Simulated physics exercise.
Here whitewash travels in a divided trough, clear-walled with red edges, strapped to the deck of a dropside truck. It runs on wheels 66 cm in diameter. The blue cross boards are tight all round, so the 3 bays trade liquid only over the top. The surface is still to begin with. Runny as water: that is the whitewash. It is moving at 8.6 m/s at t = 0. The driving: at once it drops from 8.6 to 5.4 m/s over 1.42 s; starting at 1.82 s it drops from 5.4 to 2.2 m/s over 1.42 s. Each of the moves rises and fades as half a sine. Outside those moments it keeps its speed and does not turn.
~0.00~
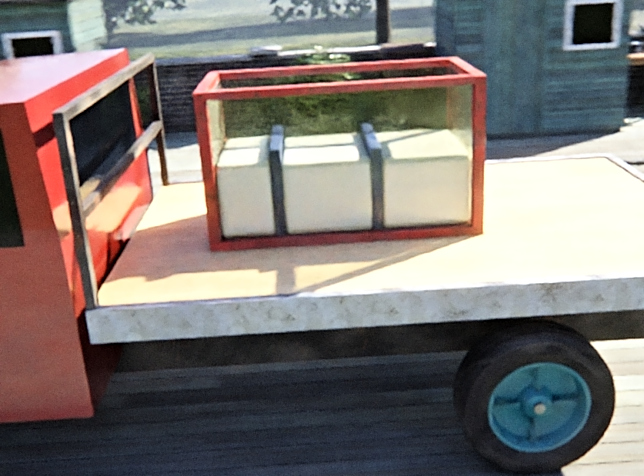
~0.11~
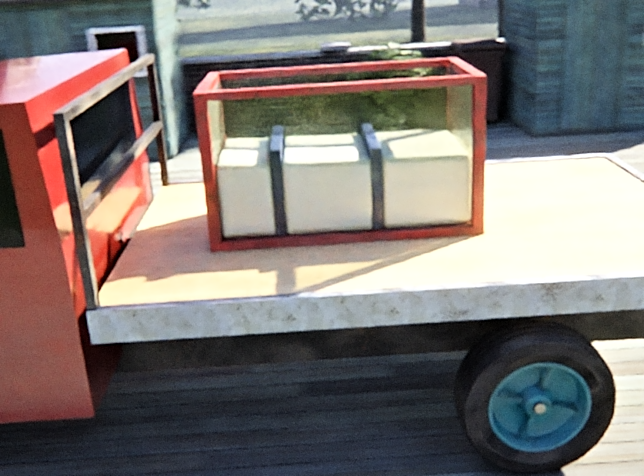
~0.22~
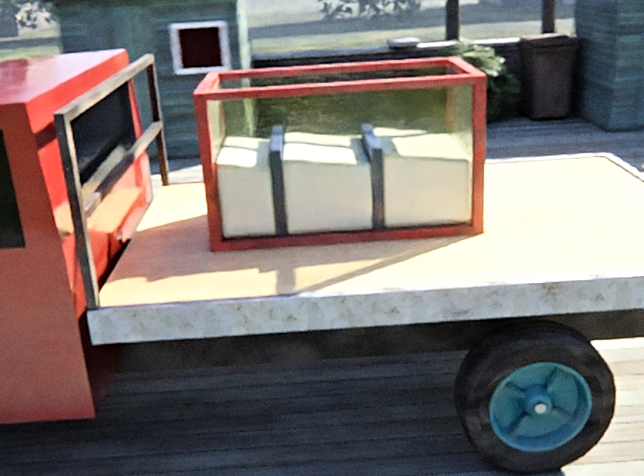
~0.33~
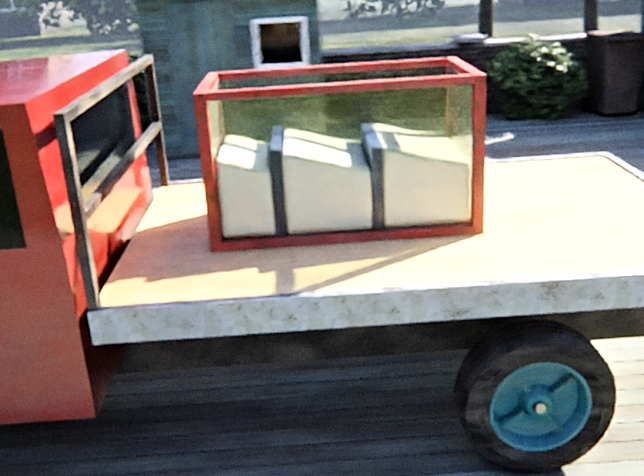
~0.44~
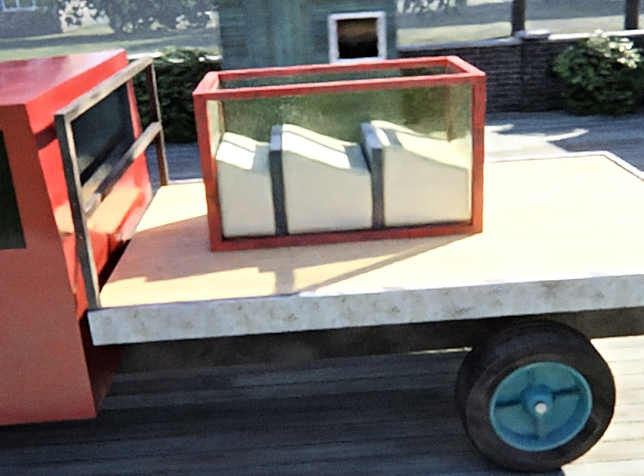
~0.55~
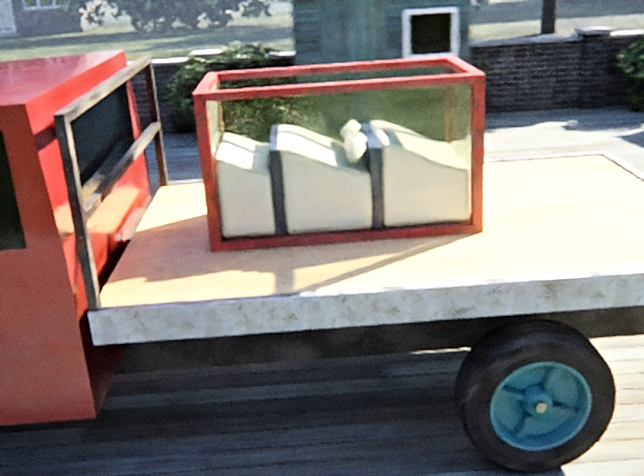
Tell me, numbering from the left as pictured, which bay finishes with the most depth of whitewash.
The whitewash ends deepest in the first bay.
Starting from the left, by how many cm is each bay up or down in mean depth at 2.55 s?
From the left: 2 up, 0, 2 down.
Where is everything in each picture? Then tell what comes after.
The first frame shows surface heights from the left, (243, 162), (331, 156), (419, 151); board top at (275, 151) and (376, 149); the front is on the left, levels are read along the near wall; a wheel hub at (542, 413).
The second frame shows surface heights from the left, (244, 162), (331, 157), (419, 151).
The third frame shows surface heights from the left, (244, 162), (331, 157), (419, 151).
The fourth frame shows surface heights from the left, (243, 162), (331, 158), (419, 150).
The fifth frame shows surface heights from the left, (243, 162), (331, 158), (418, 148).
The sixth frame shows surface heights from the left, (243, 162), (331, 159), (418, 147); a wheel hub at (543, 412).
Then, 1.35 s in, the mean depths from the left are 35, 34, 32 cm.
Then, 2.55 s in, the mean depths from the left are 36, 34, 32 cm.
Then, 3.75 s in, the mean depths from the left are 37, 34, 32 cm.
Then, 6.22 s in, the mean depths from the left are 37, 34, 32 cm.
